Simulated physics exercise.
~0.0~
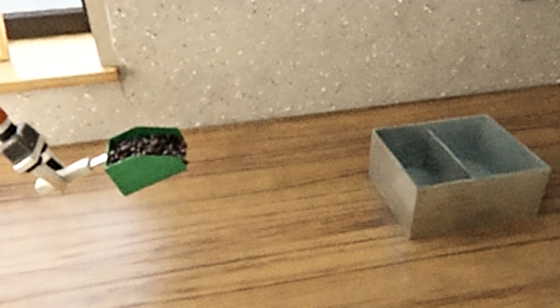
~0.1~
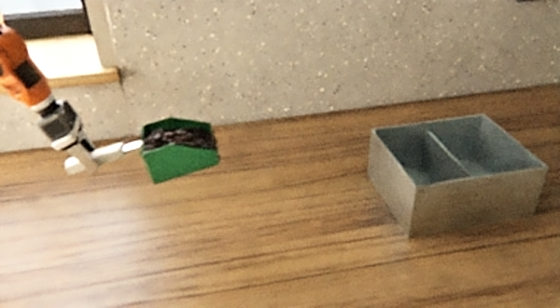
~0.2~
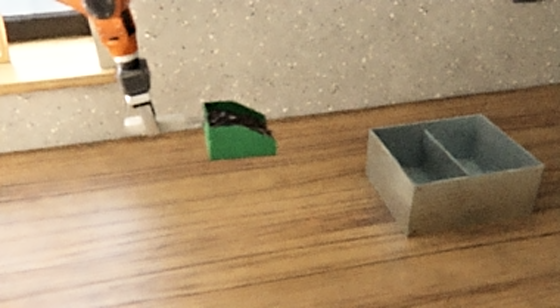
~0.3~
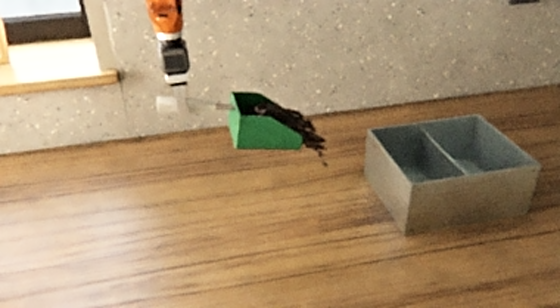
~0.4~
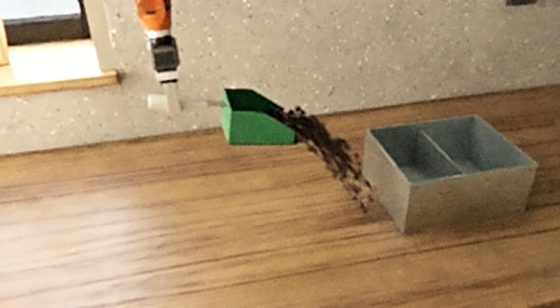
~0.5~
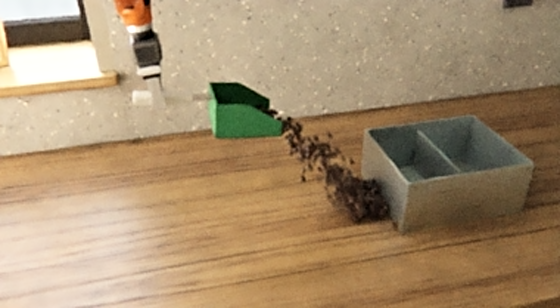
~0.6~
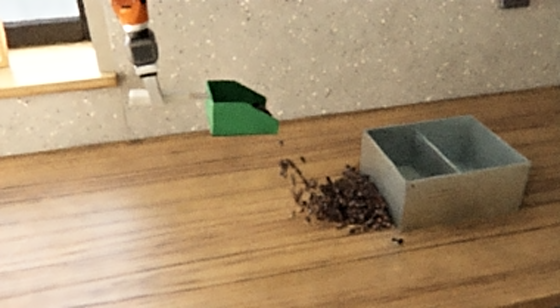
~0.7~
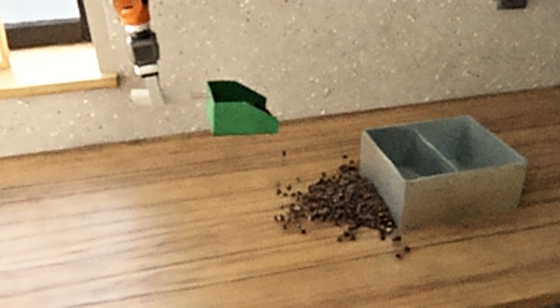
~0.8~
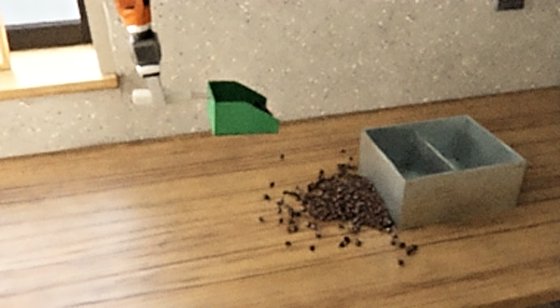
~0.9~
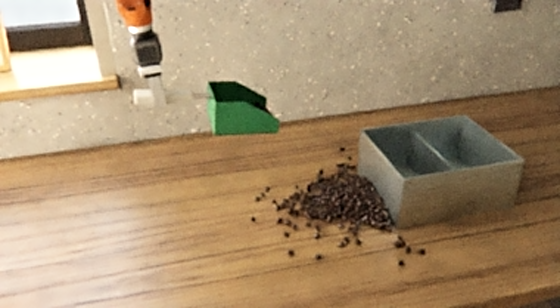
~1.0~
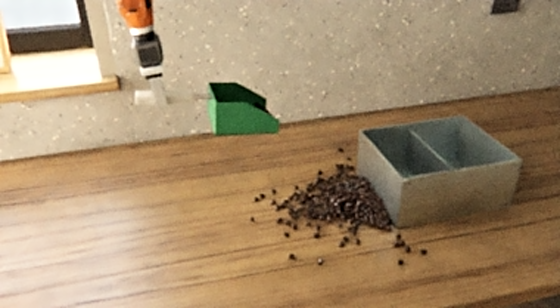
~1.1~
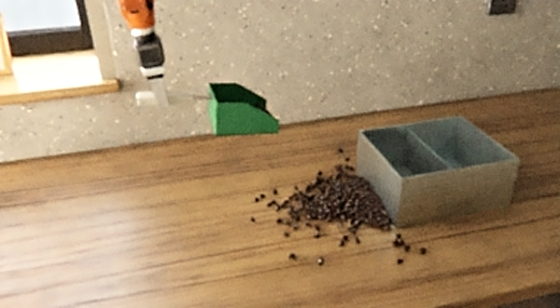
A green scoop heaped with small dark beans hangs from an orange, black and white robot arm at the left, above a wooden table seen from slightly above, with a speckled wall and a window corner behind. A grey open bin with a divider stands at the right. The arm carries the scoop right and tips it forward, and beans stream over its front edge. The scoop then draws back slightly left while the beans fall short, piling against the bin's near left side and scattering. It stops, still held tilted, with the heap left outside on the table.
